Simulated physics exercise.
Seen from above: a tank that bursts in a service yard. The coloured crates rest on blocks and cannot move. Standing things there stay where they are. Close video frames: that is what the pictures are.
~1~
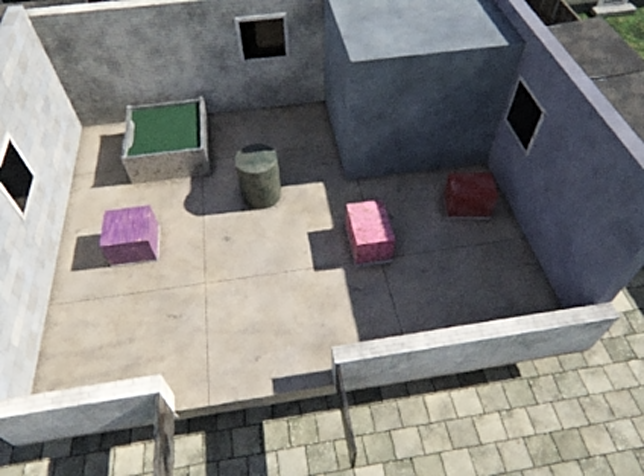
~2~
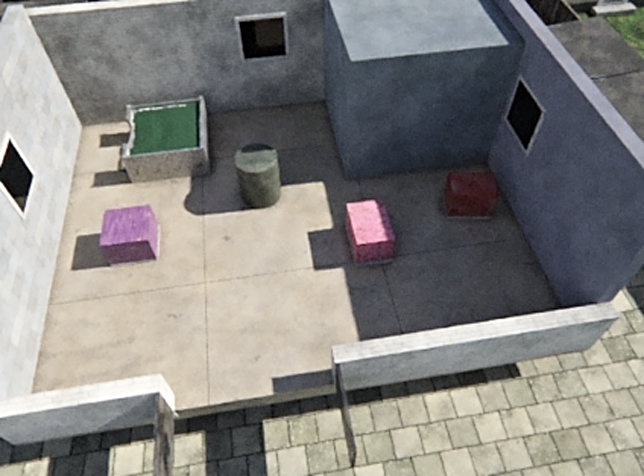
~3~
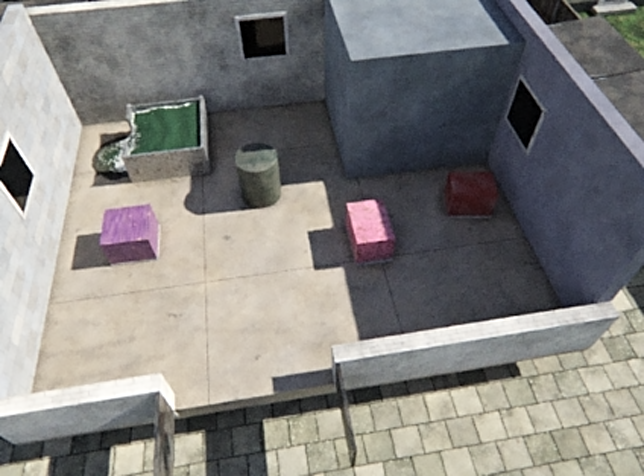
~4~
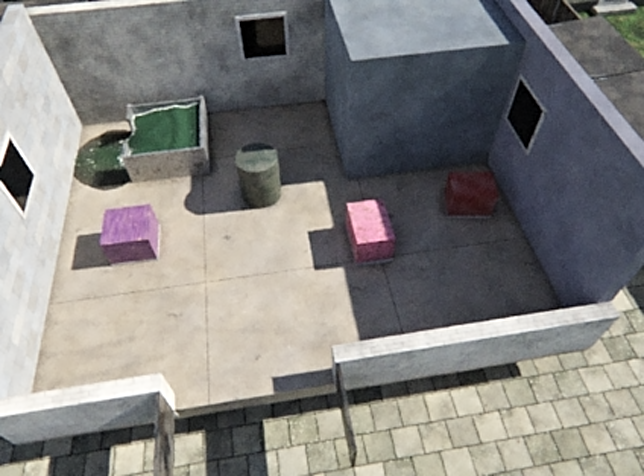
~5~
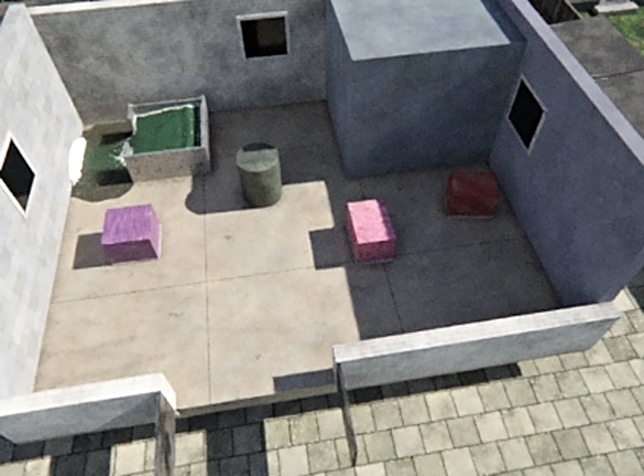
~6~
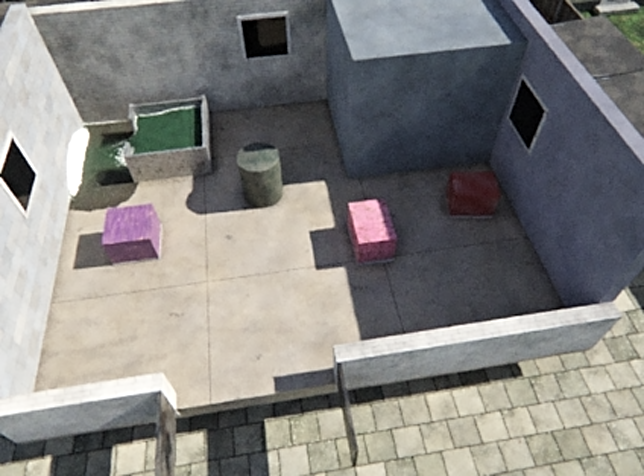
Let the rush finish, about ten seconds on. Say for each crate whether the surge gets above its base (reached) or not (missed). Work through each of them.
The pink crate is unaffected by the water; the red crate is unaffected by the water; the purple crate is affected by the water.
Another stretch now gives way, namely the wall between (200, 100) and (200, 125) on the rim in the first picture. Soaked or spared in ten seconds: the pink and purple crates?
Result: Pink crate reached, purple crate not reached.
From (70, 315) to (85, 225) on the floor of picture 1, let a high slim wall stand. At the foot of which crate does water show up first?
Looks like the purple crate.
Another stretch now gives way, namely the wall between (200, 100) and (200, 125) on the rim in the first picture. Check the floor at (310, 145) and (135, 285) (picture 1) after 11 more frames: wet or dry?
I'd expect the first point to be reached and the second point to stay dry.
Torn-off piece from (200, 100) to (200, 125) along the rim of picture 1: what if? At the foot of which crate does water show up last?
That would be the purple crate.
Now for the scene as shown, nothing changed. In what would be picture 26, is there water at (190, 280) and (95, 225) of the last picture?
One after the other: Free of water, under water.
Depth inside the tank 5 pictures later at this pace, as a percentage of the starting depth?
Roughly 60 percent.
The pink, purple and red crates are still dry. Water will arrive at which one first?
I'd pick the purple-painted one.
A moment on, water covers 10 % of the floor; the pink crate not reached, the red crate not reached, the purple crate not reached.
Next, water covers 15 % of the floor; the pink crate not reached, the red crate not reached, the purple crate water round its plinth.
Then, water covers 30 % of the floor; the pink crate not reached, the red crate not reached, the purple crate water round its plinth.
Later, water covers 50 % of the floor; the pink crate water round its plinth, the red crate not reached, the purple crate water round its plinth.
In the end, water covers 70 % of the floor; the pink crate stayed above the water, the red crate stayed above the water, the purple crate was topped.
